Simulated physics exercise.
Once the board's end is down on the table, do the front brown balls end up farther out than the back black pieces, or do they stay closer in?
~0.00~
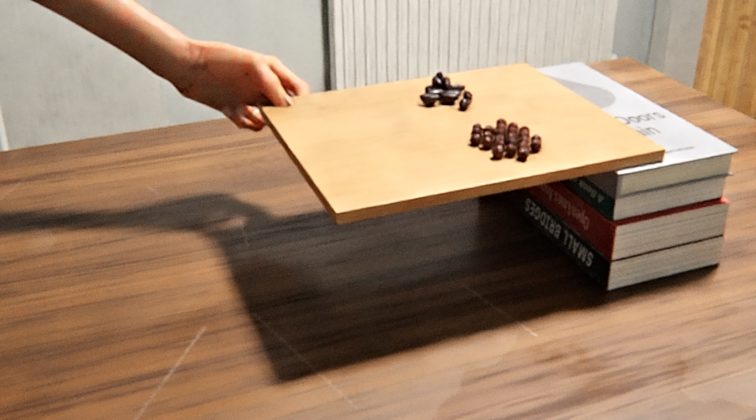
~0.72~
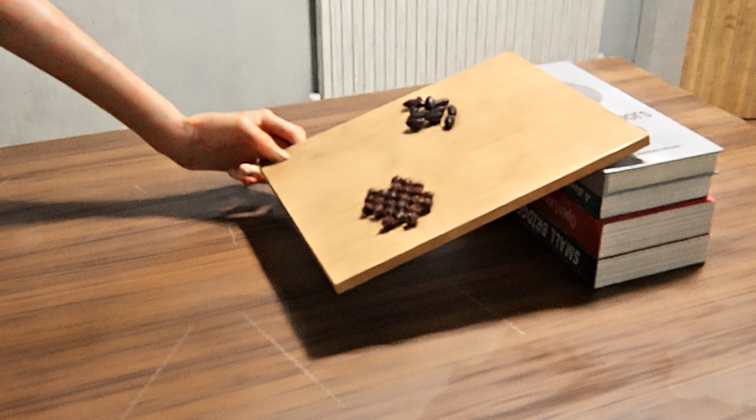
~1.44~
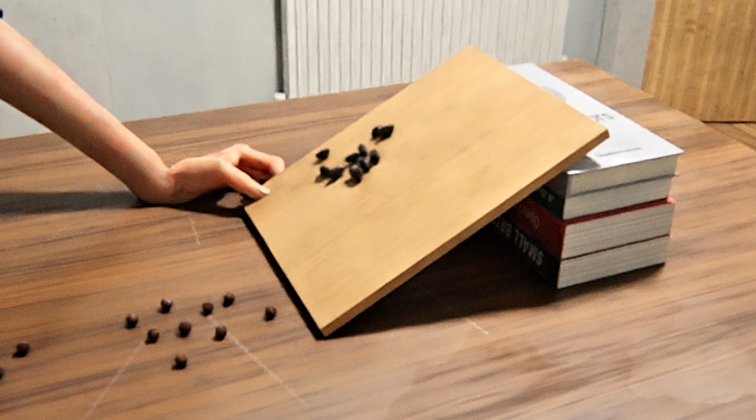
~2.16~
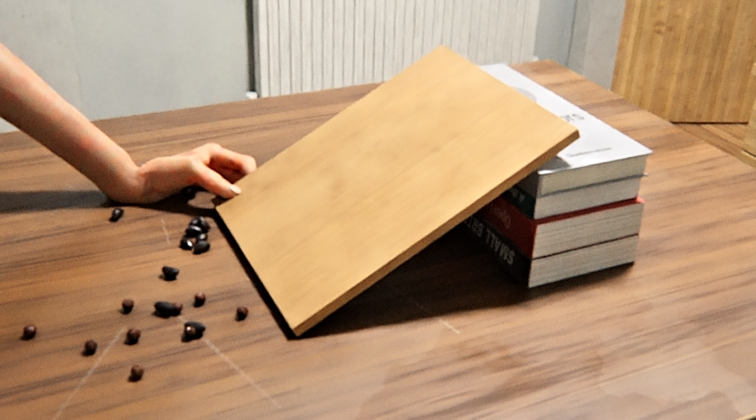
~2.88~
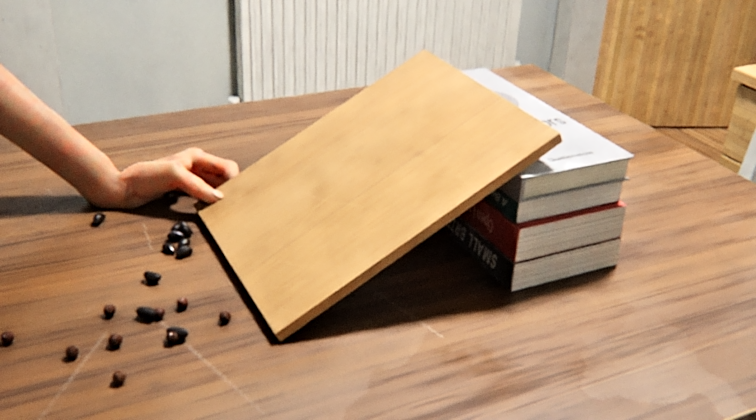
The front brown balls end up farther out. Most of the black pieces come to rest nearer the foot of the board.
A hand lowers a board, spilling brown balls far out, then black pieces closer in.
